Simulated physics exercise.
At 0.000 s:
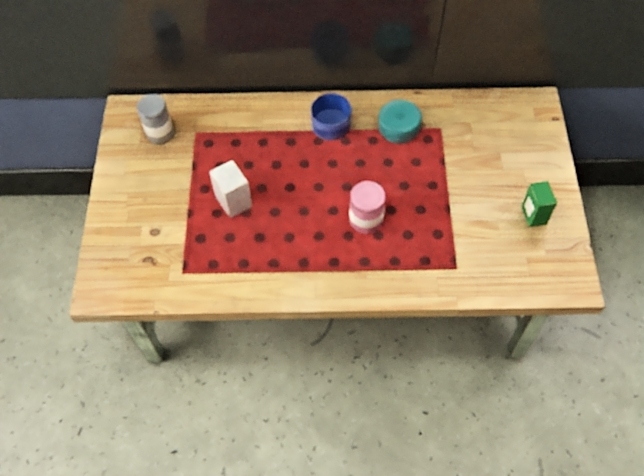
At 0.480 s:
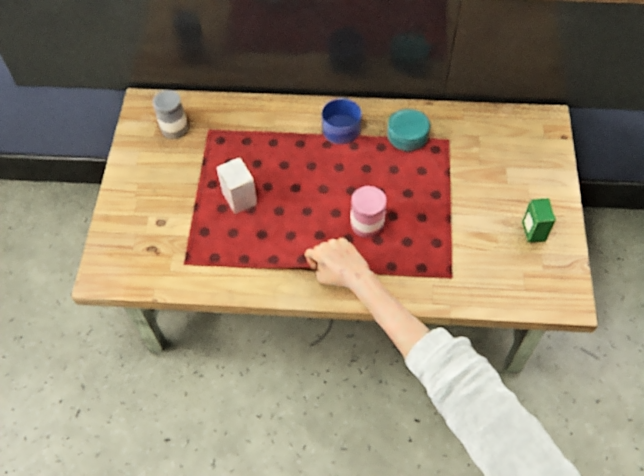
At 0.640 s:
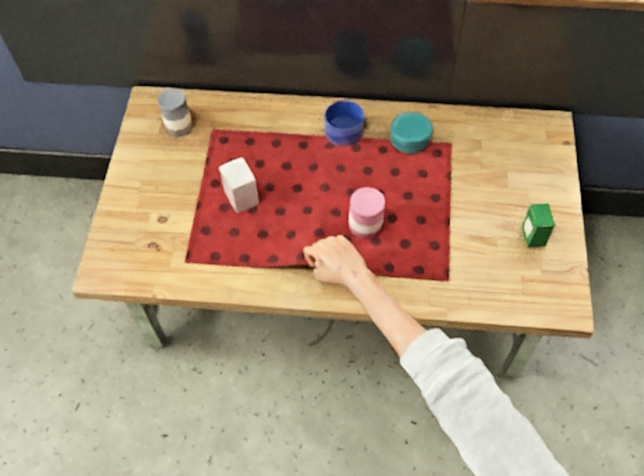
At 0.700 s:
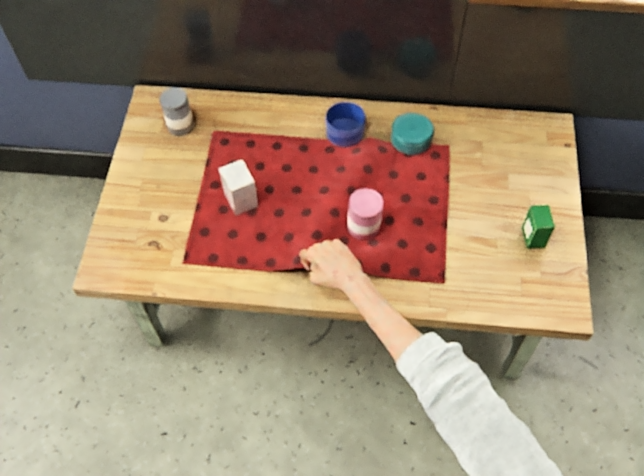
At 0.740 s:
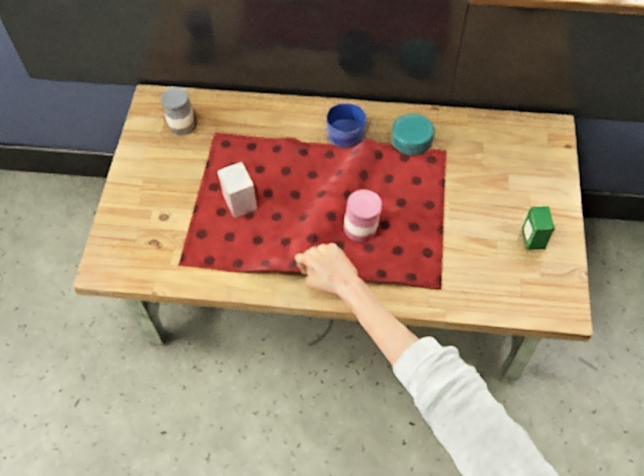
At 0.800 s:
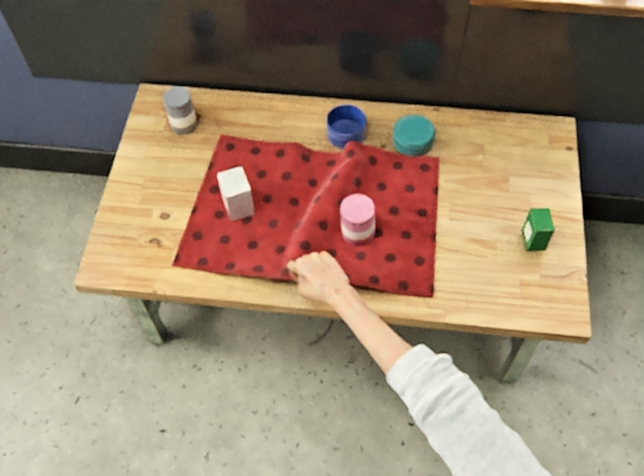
A red picnic cloth with dark dots lies on a light wooden side table, seen from above and in front. A white block and pink canister stand on it, with a grey canister at back left, a blue cup and teal tub behind, and a green box right. The view shifts slightly as a hand grips the front edge and drags it slowly leftward and forward, creasing the cloth and carrying the pink canister along.
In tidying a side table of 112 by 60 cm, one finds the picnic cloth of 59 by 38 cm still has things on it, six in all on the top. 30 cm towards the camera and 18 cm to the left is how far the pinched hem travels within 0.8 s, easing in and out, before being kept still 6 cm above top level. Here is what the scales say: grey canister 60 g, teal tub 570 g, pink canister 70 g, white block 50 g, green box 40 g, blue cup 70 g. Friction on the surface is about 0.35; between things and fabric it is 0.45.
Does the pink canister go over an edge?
It comes off.
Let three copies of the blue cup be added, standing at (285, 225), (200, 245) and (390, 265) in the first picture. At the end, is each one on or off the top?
Log, listed order - lost / lost / lost.
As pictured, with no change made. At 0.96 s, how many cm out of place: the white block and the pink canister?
I'd put the white block at some 8 centimetres and the pink canister at some 10 centimetres.
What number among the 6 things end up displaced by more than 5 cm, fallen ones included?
It adds up to 2.
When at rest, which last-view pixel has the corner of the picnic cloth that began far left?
(204, 233) or thereabouts.
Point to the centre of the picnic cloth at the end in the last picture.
Around (234, 306).
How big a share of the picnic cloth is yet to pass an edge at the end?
About 35 per cent.
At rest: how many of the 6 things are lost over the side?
All told, 2.
By 1.0 s, 95 % of the picnic cloth is still over the top; pink canister 10 cm off its start, white block 9 cm off its start.
By 1.1 s, 75 % of the picnic cloth is still over the top; pink canister 18 cm off its start, white block 16 cm off its start.
By 1.3 s, 55 % of the picnic cloth is still over the top; pink canister 30 cm off its start at (286, 303), white block 23 cm off its start at (204, 259).
By 1.4 s, 40 % of the picnic cloth is still over the top; pink canister over the edge, white block 28 cm off its start.
By 3.0 s, 35 % of the picnic cloth is still over the top; pink canister over the edge, white block over the edge.
